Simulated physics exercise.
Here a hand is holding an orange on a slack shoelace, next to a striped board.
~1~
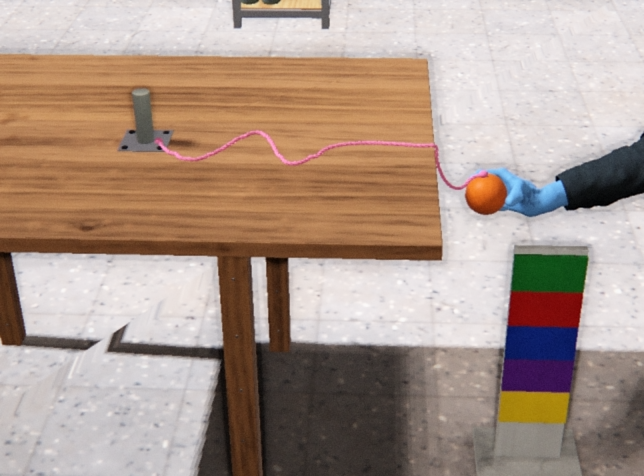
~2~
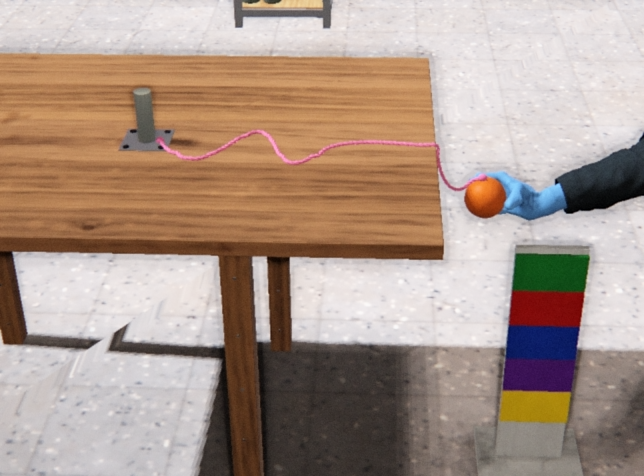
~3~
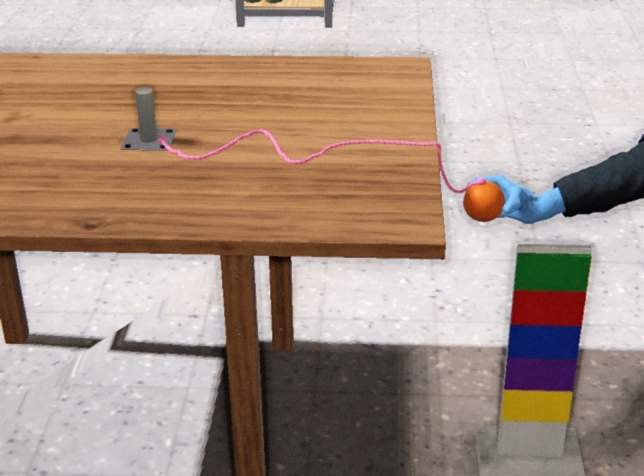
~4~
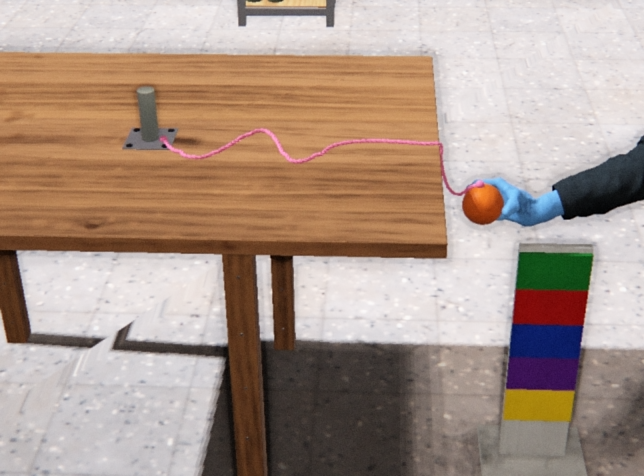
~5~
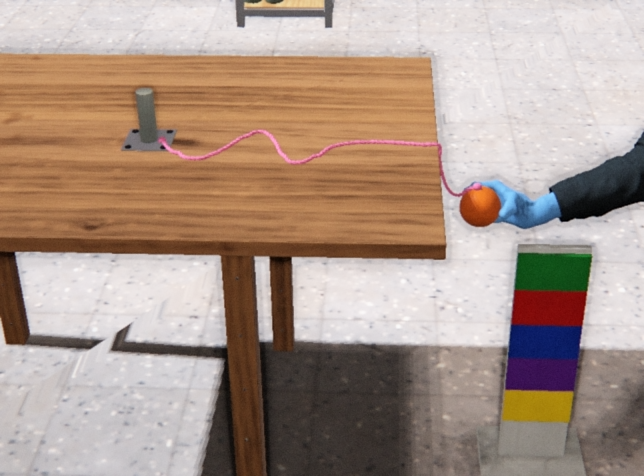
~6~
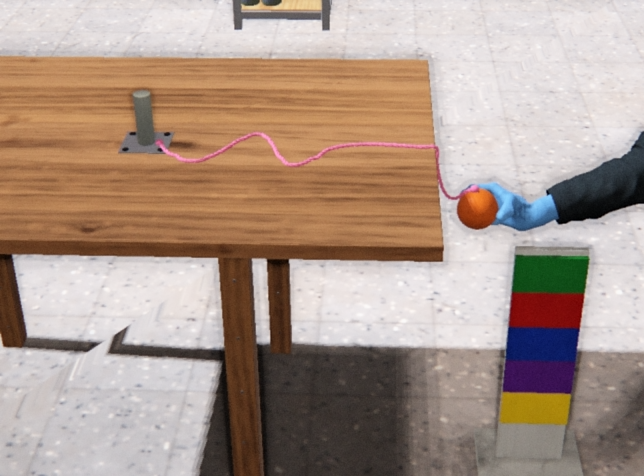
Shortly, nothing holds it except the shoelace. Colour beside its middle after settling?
Blue.
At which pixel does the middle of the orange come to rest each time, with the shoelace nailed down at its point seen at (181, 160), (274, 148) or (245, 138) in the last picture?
Try one gives (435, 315), try two (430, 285), and try three (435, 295).
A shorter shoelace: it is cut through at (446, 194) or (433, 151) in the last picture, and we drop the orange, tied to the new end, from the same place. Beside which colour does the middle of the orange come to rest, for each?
Try 1 - red; try 2 - green.
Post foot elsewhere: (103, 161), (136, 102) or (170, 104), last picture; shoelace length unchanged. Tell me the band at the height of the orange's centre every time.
Red; red; blue.
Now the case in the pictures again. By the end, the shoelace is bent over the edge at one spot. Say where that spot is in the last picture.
Roughly (328, 150).
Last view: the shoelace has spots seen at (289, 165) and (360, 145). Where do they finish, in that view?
Near (384, 152) and (436, 191).
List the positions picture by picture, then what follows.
The first picture shows orange (486, 194); green (550, 275); red (546, 311); blue (541, 344); purple (538, 377); yellow (534, 408).
The second picture shows orange (485, 198); shoelace through (180, 156) (240, 138) (283, 157) (347, 144) (428, 146).
The third picture shows orange (484, 202).
The fourth picture shows orange (482, 204); shoelace through (183, 155) (244, 137) (287, 156) (351, 142) (431, 144).
The fifth picture shows orange (480, 207).
The sixth picture shows orange (477, 209); shoelace through (179, 159) (240, 140) (283, 159) (347, 146) (427, 148).
A little later, orange near (465, 341); level with blue.
Next, orange near (397, 328); level with blue.
Later still, orange near (445, 338); level with blue.
When it is over, orange near (431, 341); level with blue. The shoelace holds its middle at blue.
